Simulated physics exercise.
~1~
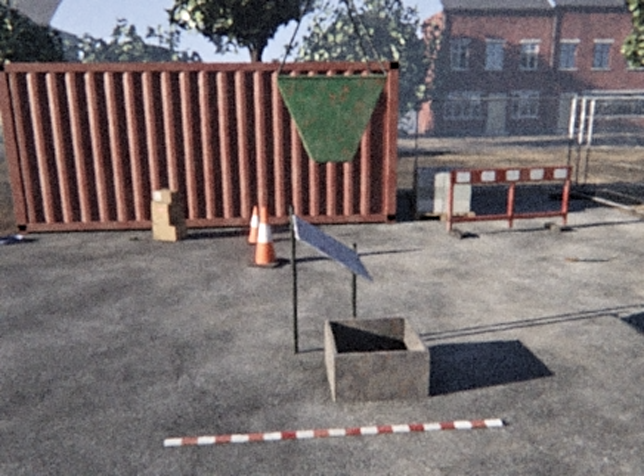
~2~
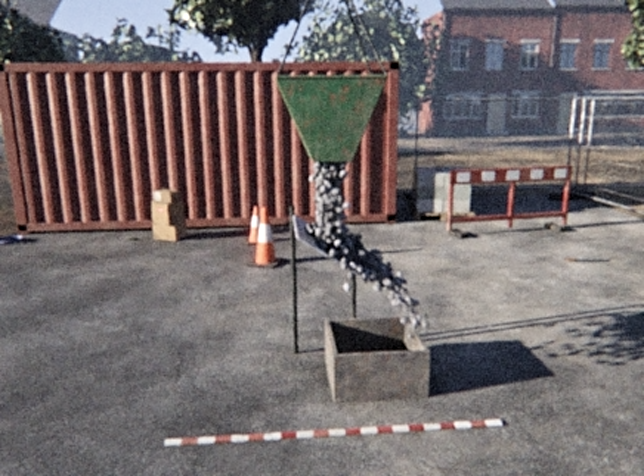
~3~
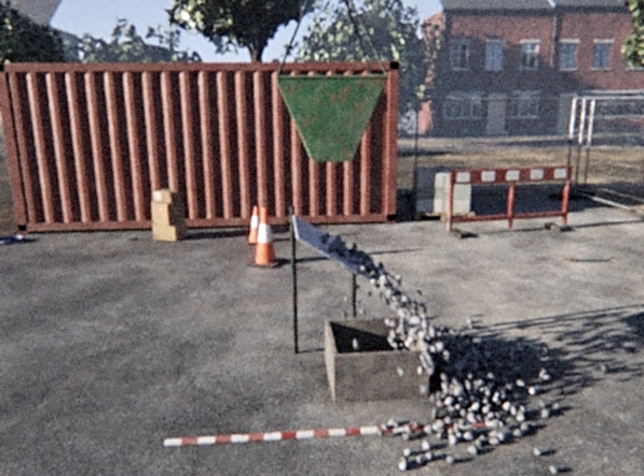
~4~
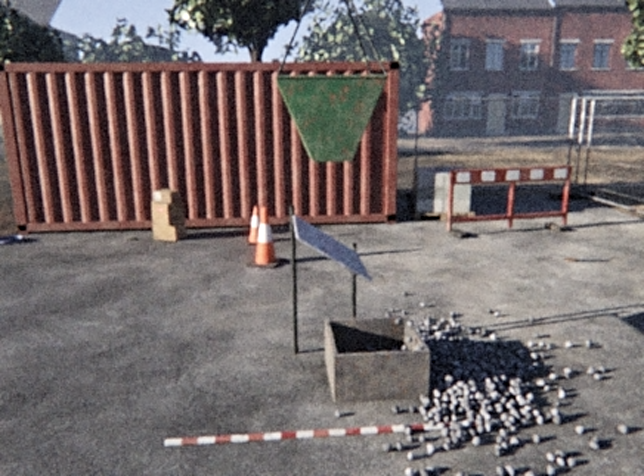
Grey stones pour from a green hopper, slide down a steel slope and mostly land right of the bin.
